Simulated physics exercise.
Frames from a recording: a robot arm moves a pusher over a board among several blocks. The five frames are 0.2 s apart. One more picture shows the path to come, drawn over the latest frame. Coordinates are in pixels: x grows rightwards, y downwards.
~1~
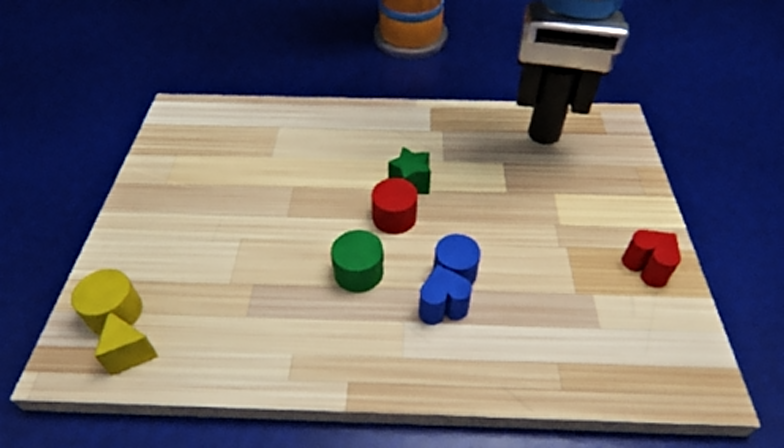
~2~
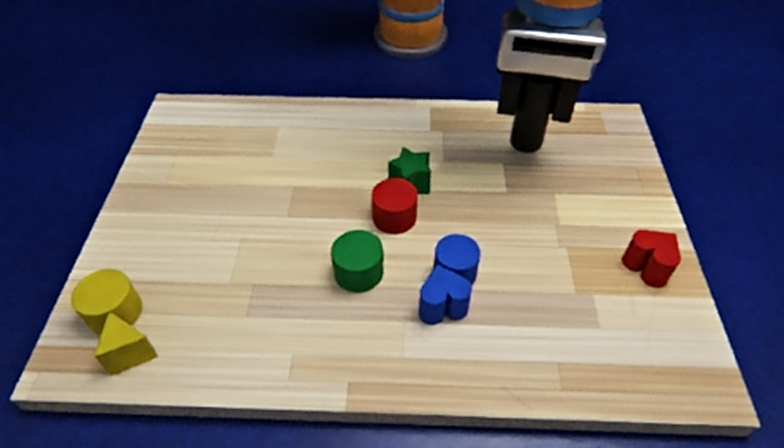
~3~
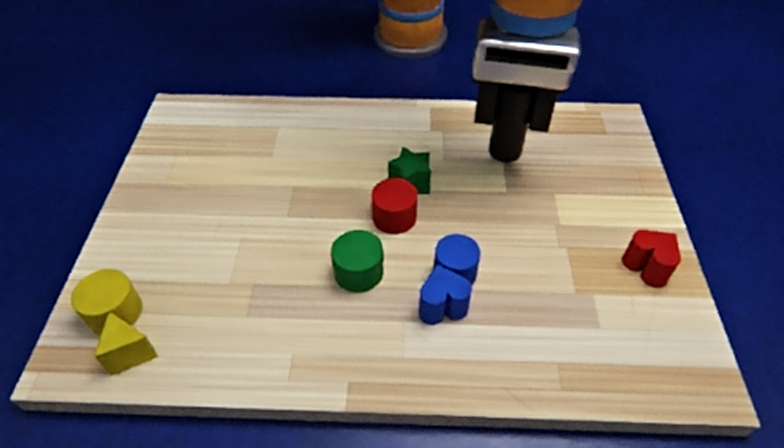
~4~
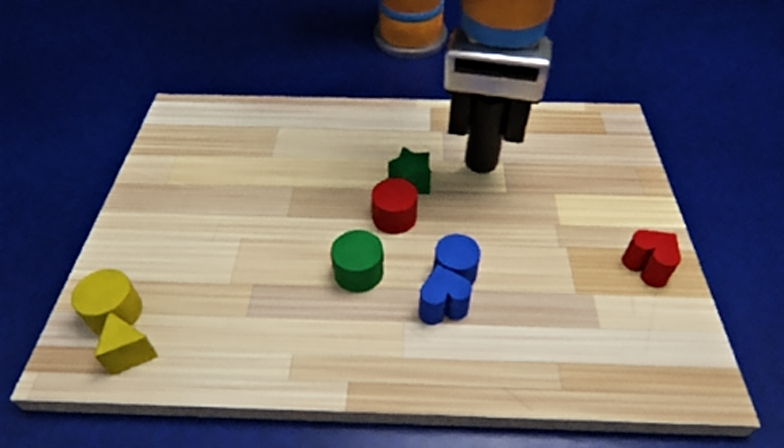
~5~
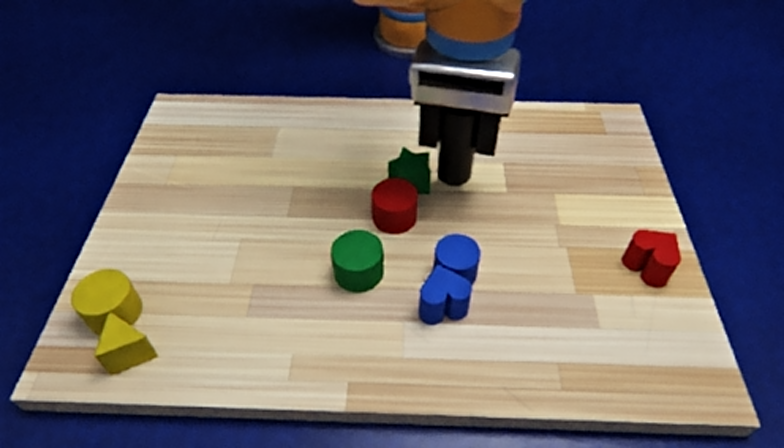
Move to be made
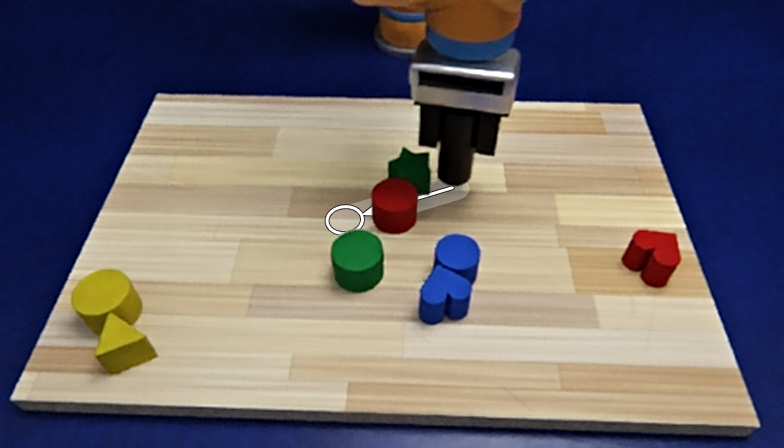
In the video, a robot arm moves its dark pusher left and slightly toward the viewer across a wooden board, nearing the green star and red circle, while the red, green, blue and yellow blocks all stay still.
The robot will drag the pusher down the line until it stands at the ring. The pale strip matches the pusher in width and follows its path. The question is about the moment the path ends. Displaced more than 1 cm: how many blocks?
The number will come to 3 or more.
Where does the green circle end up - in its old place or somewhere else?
By the end it has moved.
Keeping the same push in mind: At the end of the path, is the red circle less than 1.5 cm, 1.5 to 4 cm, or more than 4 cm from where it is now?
My estimate: Beyond 4 cm.
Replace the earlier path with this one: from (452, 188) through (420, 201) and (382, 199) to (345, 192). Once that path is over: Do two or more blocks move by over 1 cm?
It seems so.
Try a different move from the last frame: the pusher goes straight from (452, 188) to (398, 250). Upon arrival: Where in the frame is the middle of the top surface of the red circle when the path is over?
The centre of its top will be at (365, 206).
Path on the board, from (452, 188) directly to (345, 220).
The first path, step by step. One third of the way, pusher at (417, 185); red circle at (390, 197); green star block at (391, 161), turned 40° clockwise.
Two thirds of the way, pusher at (382, 195); green circle at (356, 253); red circle at (362, 214); green star block at (378, 161), turned 80° clockwise.
At the end, pusher at (343, 206); green circle at (353, 267); red circle at (337, 229); green star block at (377, 161), turned 80° clockwise.
